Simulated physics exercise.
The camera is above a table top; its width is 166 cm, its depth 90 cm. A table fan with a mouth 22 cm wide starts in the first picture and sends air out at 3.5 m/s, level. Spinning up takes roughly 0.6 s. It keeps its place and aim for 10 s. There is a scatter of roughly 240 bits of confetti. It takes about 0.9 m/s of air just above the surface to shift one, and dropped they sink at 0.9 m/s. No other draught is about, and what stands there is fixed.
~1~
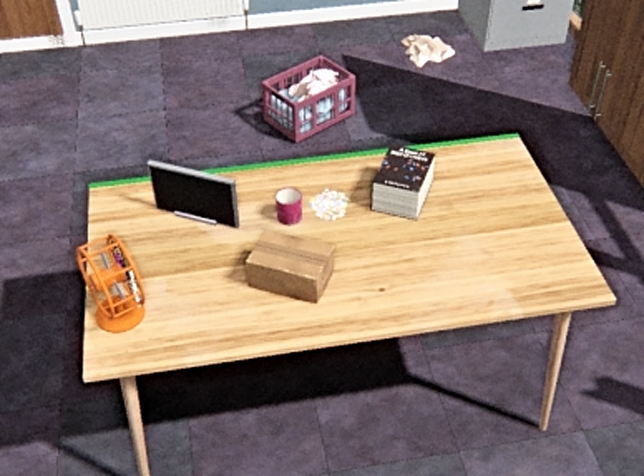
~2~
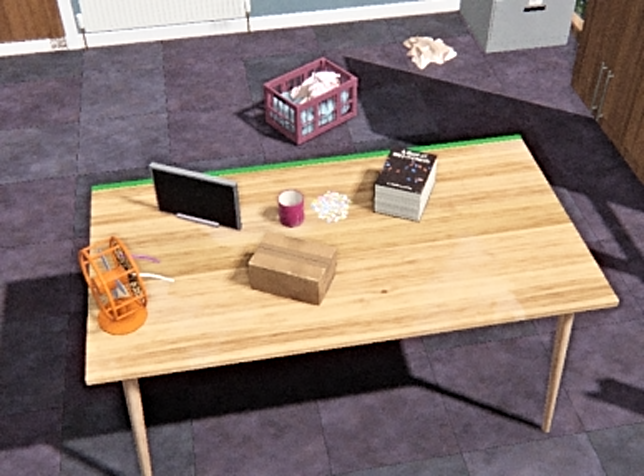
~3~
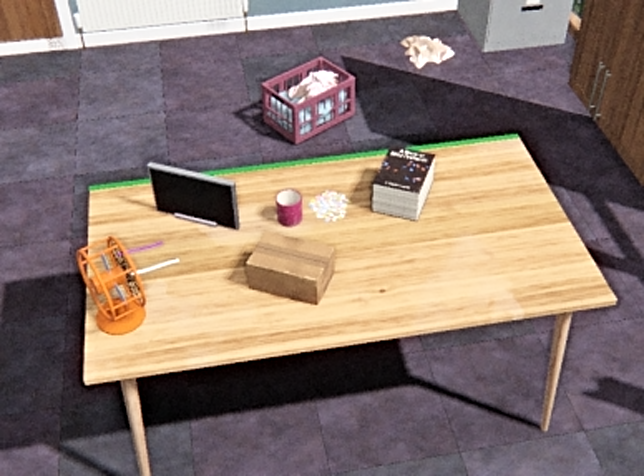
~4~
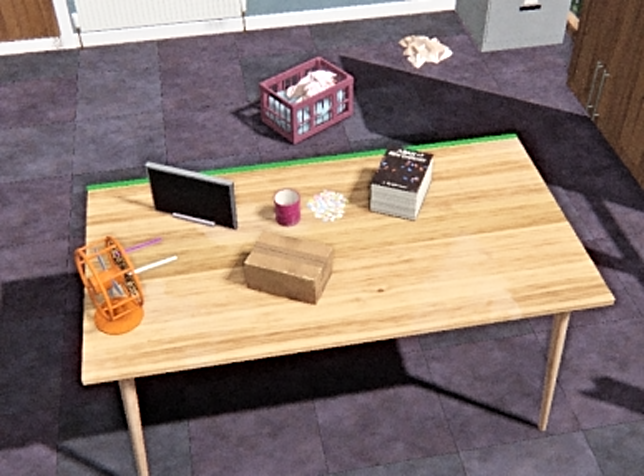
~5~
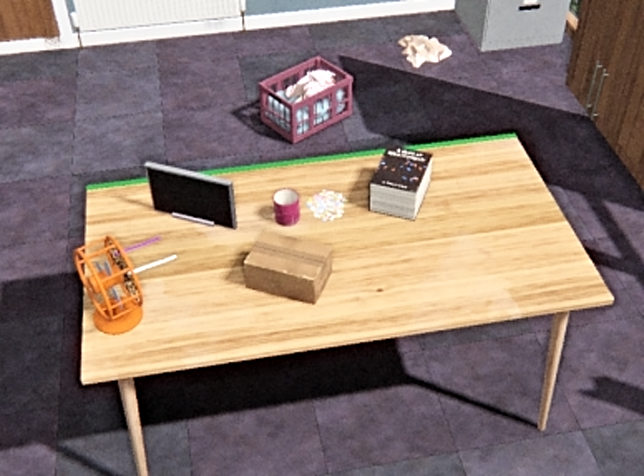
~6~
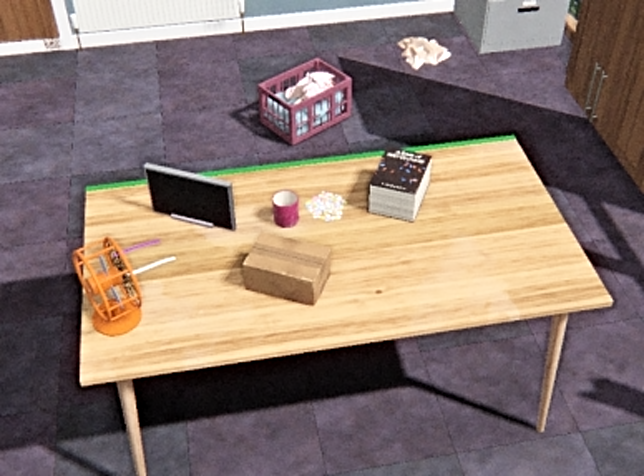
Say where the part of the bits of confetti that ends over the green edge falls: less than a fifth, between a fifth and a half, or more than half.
The share over the green edge is above half.
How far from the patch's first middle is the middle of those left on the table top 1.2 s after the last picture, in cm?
About 5 cm.
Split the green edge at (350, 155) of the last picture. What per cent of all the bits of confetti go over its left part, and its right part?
About 60 % left and 10 % right.
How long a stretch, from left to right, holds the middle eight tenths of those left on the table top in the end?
Roughly 80 cm.
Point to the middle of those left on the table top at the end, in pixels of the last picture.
Around (296, 212).
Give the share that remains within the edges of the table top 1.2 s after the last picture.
Near 70 %.
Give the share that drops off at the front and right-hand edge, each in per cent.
About 0 % front, 10 % right-hand.
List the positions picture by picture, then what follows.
In the first picture, the middle of the bits of confetti is near (329, 206), none has stirred yet and the mouth of the table fan is at (111, 277).
In the second picture, the middle of the bits of confetti is near (331, 207), none has stirred yet and the green edge is centred on (313, 160).
In the third picture, the middle of the bits of confetti is near (329, 207), none has stirred yet, the top of a mug is at (289, 197) and the top of a book is at (405, 169).
In the fourth picture, the middle of the bits of confetti is near (327, 206) and none has stirred yet.
In the fifth picture, the middle of the bits of confetti is near (326, 206) and none has stirred yet.
In the sixth picture, the middle of the bits of confetti is near (325, 208) and none has stirred yet.
Then, 1.2 s after the last picture the count stands so, 28 % are over the green edge; the middle of those still in play is near (316, 210).
Then, 2.4 s after the last picture the count stands so, 46 % are over the green edge; the middle of those still in play is near (315, 215).
Then, 4.7 s after the last picture the count stands so, 59 % are over the green edge; the middle of those still in play is near (302, 216).
Then, 9.2 s after the last picture, at the end, 69 % are over the green edge; the middle of those still in play is near (296, 212).
